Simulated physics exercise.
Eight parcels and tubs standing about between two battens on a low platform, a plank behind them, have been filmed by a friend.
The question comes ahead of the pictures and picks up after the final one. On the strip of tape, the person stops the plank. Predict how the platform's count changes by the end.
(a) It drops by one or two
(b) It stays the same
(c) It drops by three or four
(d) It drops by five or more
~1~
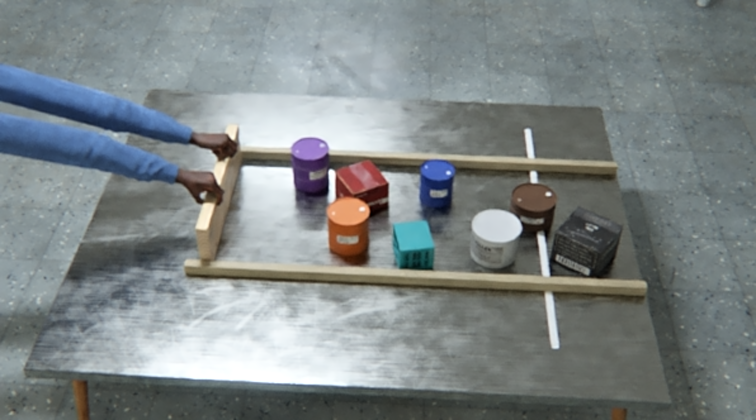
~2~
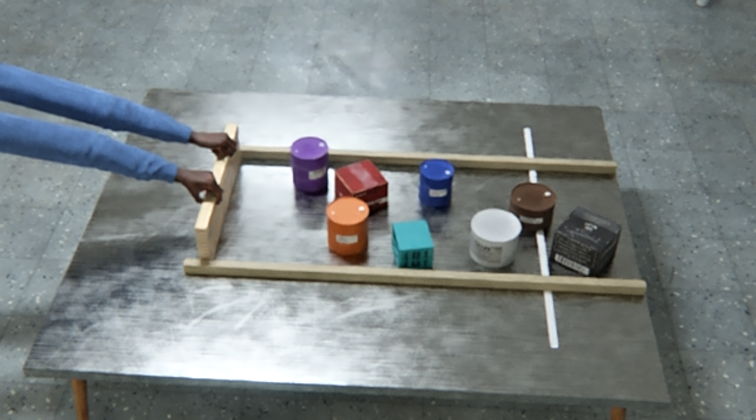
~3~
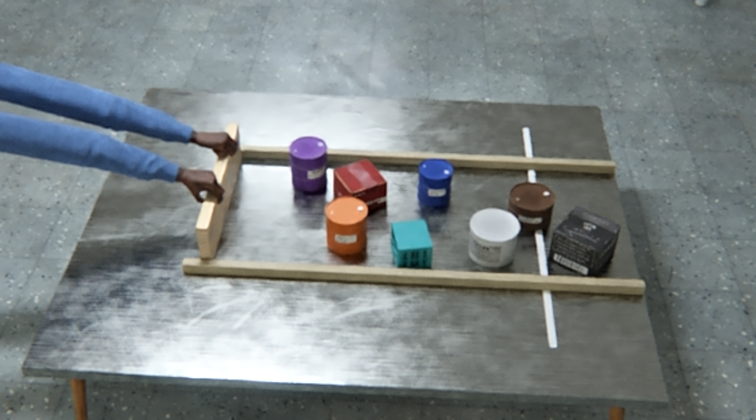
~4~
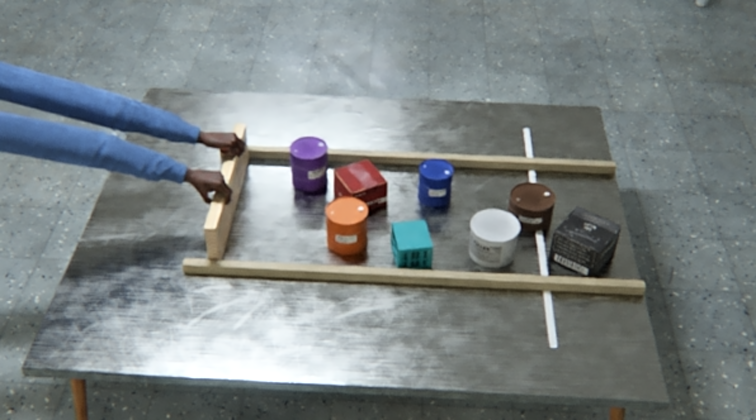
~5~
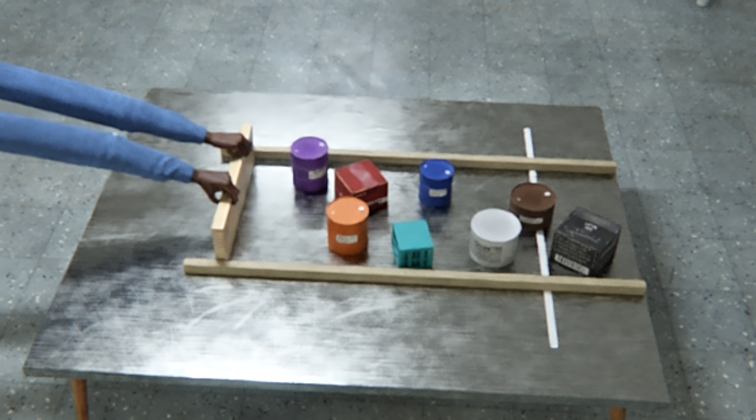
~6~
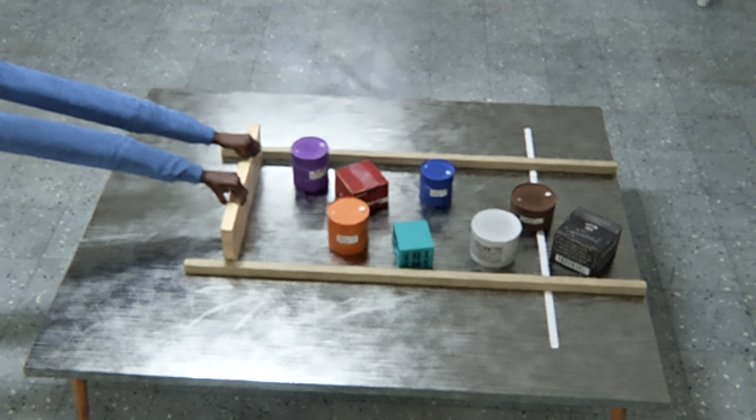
It drops by one or two (a).
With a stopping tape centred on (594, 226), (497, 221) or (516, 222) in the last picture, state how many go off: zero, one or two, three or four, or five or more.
Taking them in turn, three to four; zero; zero.
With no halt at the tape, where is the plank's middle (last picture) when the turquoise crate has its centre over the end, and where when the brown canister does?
Around (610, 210) first and around (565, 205) second.
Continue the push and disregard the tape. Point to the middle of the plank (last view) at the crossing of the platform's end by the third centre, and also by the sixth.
Earlier crossing: About (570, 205); later crossing: About (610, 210).
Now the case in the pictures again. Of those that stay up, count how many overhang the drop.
That adds up to 0.
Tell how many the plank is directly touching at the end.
Contact count: 4.
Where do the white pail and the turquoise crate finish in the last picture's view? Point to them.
You'll find the white pail at roughly (608, 243) and the turquoise crate at roughly (567, 262).
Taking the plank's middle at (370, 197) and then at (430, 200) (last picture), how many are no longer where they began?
At the first point the count is 4, at the second it's 6.
Soon after, none off yet; black box at rest near (586, 242); brown canister at rest near (532, 207); white pail at rest near (495, 239).
After that, none off yet; black box at rest near (586, 242); brown canister at rest near (532, 207); white pail displaced a little near (510, 239).
In the end, the number that fall off is one or two; gone, black box.
